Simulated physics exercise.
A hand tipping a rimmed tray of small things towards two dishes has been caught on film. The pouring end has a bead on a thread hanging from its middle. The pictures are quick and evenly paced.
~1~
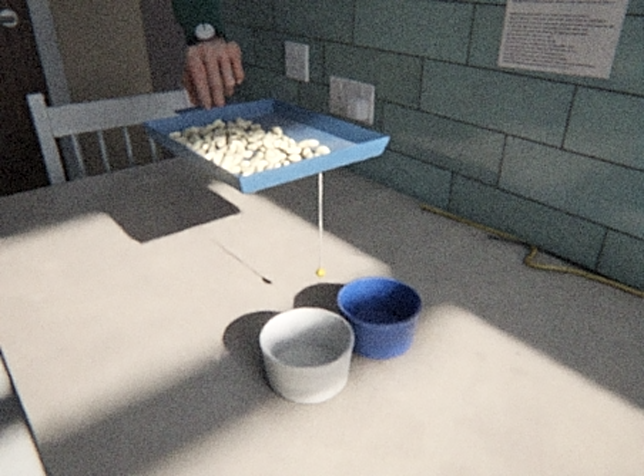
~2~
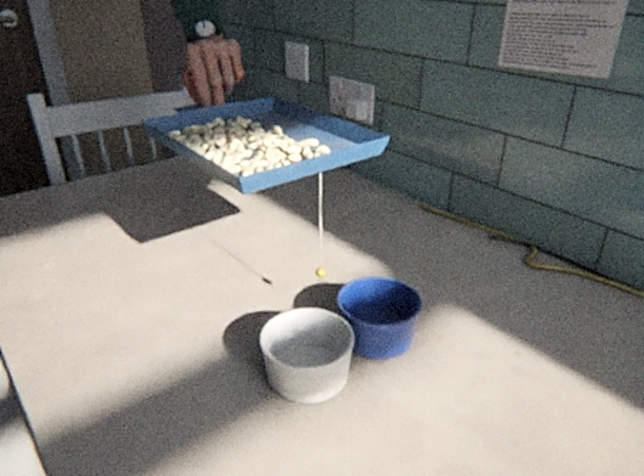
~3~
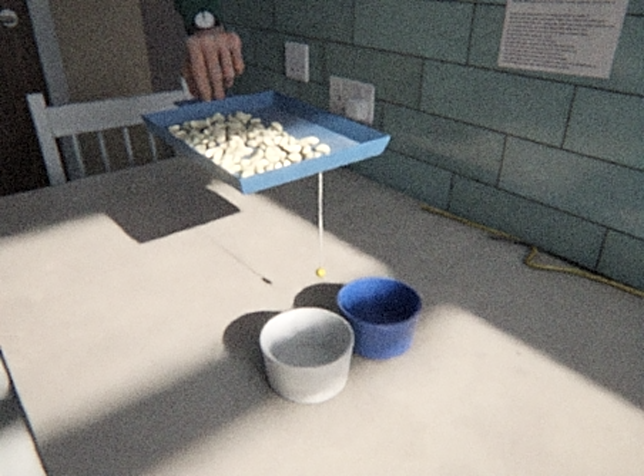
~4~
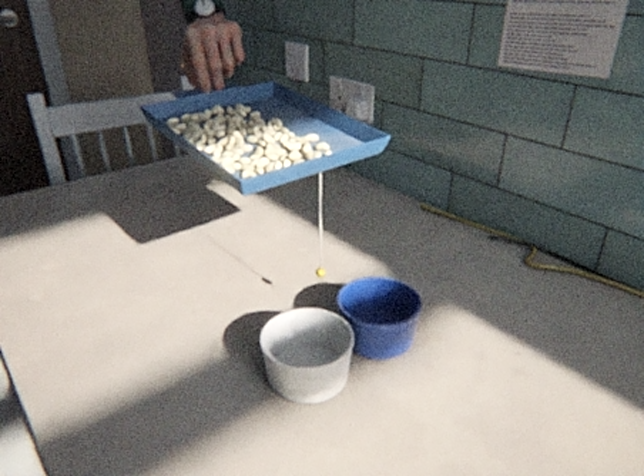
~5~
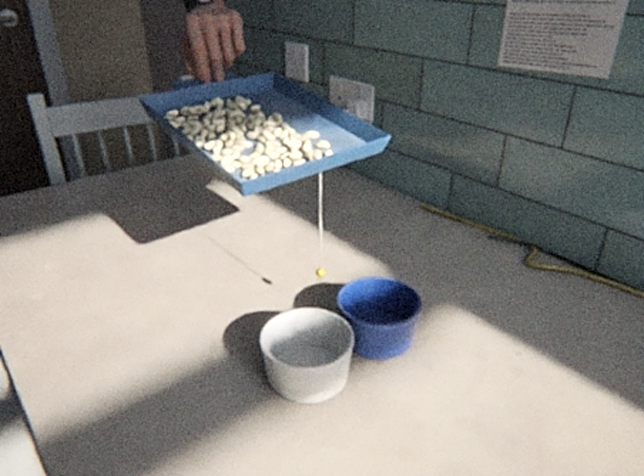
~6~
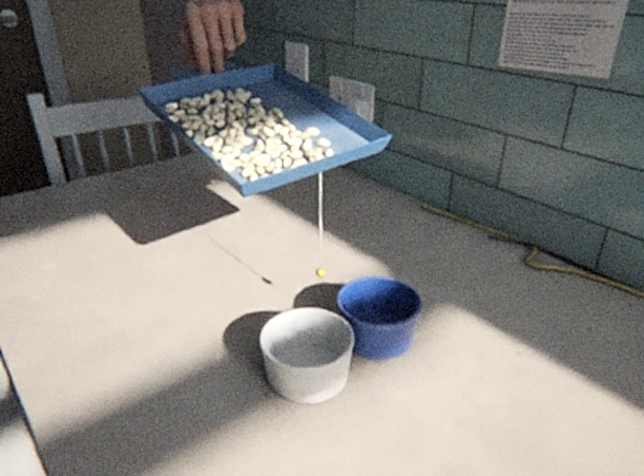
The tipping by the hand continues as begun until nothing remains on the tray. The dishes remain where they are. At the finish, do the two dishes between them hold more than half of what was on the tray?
Yes.
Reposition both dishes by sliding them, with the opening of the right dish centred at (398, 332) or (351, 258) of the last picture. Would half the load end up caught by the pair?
Taking the places in turn, it's shy of half and then shy of half.
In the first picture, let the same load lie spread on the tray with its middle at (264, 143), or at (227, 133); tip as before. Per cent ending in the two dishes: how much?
Estimate: 80 % first, 70 % second.
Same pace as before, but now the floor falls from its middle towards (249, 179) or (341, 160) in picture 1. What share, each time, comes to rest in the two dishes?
Somewhere close to 10 % the first time, 30 % the second.
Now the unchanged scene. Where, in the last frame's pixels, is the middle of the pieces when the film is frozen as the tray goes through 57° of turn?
In the last view, the load is centred near (270, 126).
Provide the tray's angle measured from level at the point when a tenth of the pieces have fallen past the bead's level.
Around 100° of tilt.
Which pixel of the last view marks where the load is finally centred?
Centre at rest, last view: Approx. (311, 371).
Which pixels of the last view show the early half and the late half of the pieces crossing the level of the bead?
Around (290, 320) first; around (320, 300) second.
Shortly afterwards, tray tipped steeply; the whole lot on the tray.
Next, tray tipped right over; the bulk on the tray; only a few outside both; near a quarter in the air.
Some moments later, tray tipped past a quarter turn; near two thirds in the left dish; a little in the right dish; near a quarter outside both.
In the end, tray tipped past a quarter turn; near two thirds in the left dish; a little in the right dish; near a quarter outside both.
